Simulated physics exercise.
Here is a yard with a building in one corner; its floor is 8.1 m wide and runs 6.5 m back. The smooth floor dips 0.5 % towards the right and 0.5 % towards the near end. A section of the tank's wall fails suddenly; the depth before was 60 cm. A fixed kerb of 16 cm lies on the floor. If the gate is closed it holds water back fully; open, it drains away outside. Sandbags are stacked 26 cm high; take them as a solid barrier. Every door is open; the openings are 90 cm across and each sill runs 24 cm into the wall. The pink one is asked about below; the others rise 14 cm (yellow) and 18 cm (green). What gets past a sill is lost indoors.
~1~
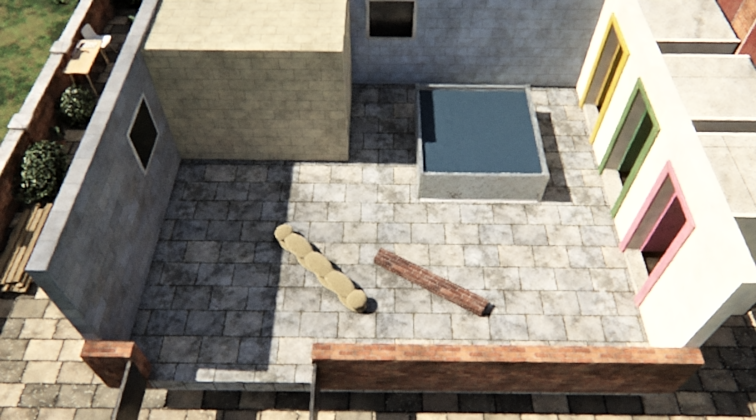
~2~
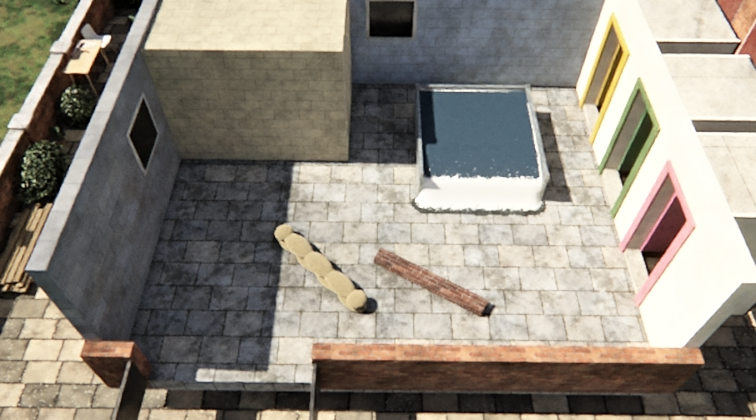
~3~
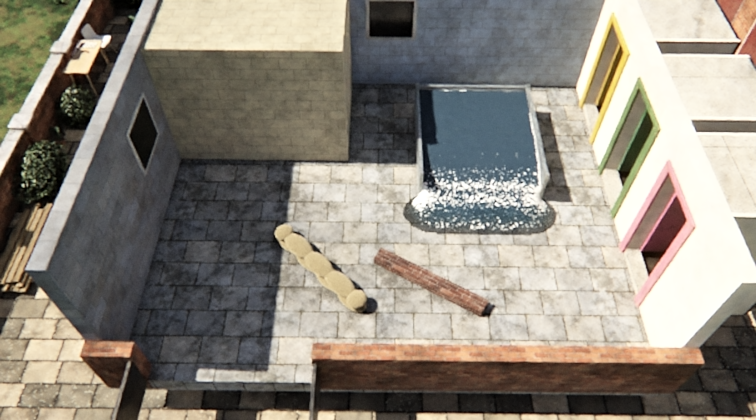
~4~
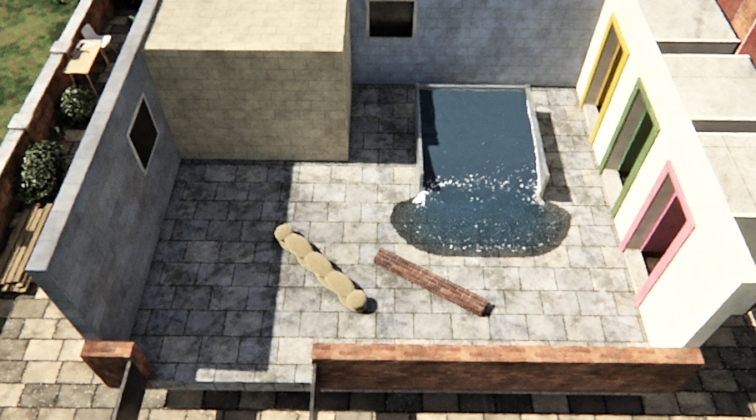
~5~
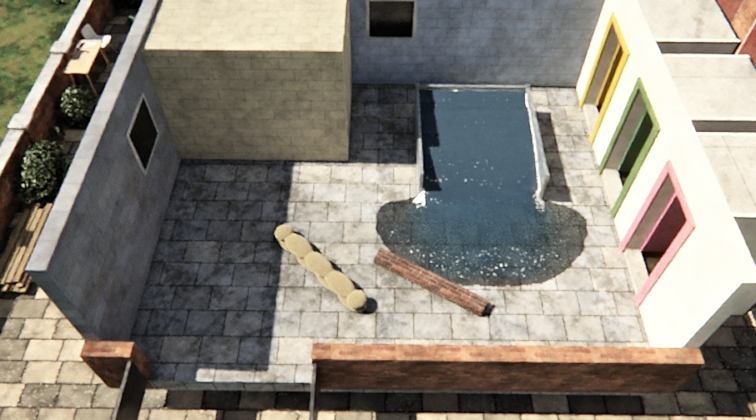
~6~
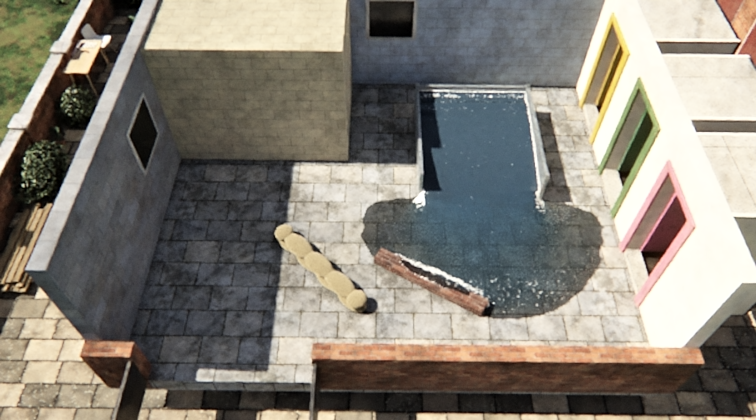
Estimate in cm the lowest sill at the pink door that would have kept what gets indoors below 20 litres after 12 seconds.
About 15 cm.
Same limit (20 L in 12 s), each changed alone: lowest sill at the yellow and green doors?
Roughly 10.5 cm at yellow and 6.5 cm at green.
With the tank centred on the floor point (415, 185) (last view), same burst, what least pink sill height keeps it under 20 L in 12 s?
Then roughly 20 cm.
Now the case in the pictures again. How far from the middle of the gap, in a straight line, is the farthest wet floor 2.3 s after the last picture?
Roughly 5.2 m.
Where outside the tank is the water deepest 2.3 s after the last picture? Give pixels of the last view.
Around (647, 372).
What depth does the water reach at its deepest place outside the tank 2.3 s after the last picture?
Roughly 43 cm.
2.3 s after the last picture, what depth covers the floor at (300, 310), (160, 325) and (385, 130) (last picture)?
About 0, 0 and 0 cm.
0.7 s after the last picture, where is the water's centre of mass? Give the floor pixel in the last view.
Around (480, 195).
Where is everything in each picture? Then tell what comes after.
In the first picture, still water, 60 cm deep, in the tank at (478, 130); the pink door at (652, 241) is dry.
In the second picture, water pours out at (481, 190) and has run 0.3 m, to (422, 209); about 8 cm deep outside, 60 cm at the back.
In the third picture, the gap is at (480, 191), the front 0.8 m out at (447, 230); the back of the tank holds 60 cm.
In the fourth picture, the front is at (452, 253), 1.2 m from the gap at (480, 192); 3.1 m2 of floor is wet, 60 cm left at the back.
In the fifth picture, the front is at (454, 280), 1.8 m from the gap at (480, 193); 5.0 m2 of floor is wet, 59 cm left at the back.
In the sixth picture, water pours out at (480, 193) and has run 2.4 m, to (494, 313); about 7 cm deep outside, 51 cm at the back; the pink door at (652, 241), 2.9 m from the gap, is still 0.7 m from the nearest water.
Then, 0.7 s after the last picture water covers 30 % of the floor, deepest (38 cm) near (540, 370); 6 cm at the pink door, 0 litres in over its 12 cm sill.
Then, 2.3 s after the last picture water covers 40 % of the floor, deepest (43 cm) near (647, 372); 21 cm at the pink door, 4 litres in over its 12 cm sill.
Then, 11.3 s after the last picture water covers 95 % of the floor, deepest (10 cm) near (386, 249); 7 cm at the pink door, 41 litres in over its 12 cm sill.
At the pink door as built, the water peaked near 22 cm, 2.5 s after the last picture.
Run again over the same 12 s with other heights there, 29 litres in over 13.5 cm, 8 litres over 18.5 cm. The limit of 20 litres is kept from about 15 cm up.
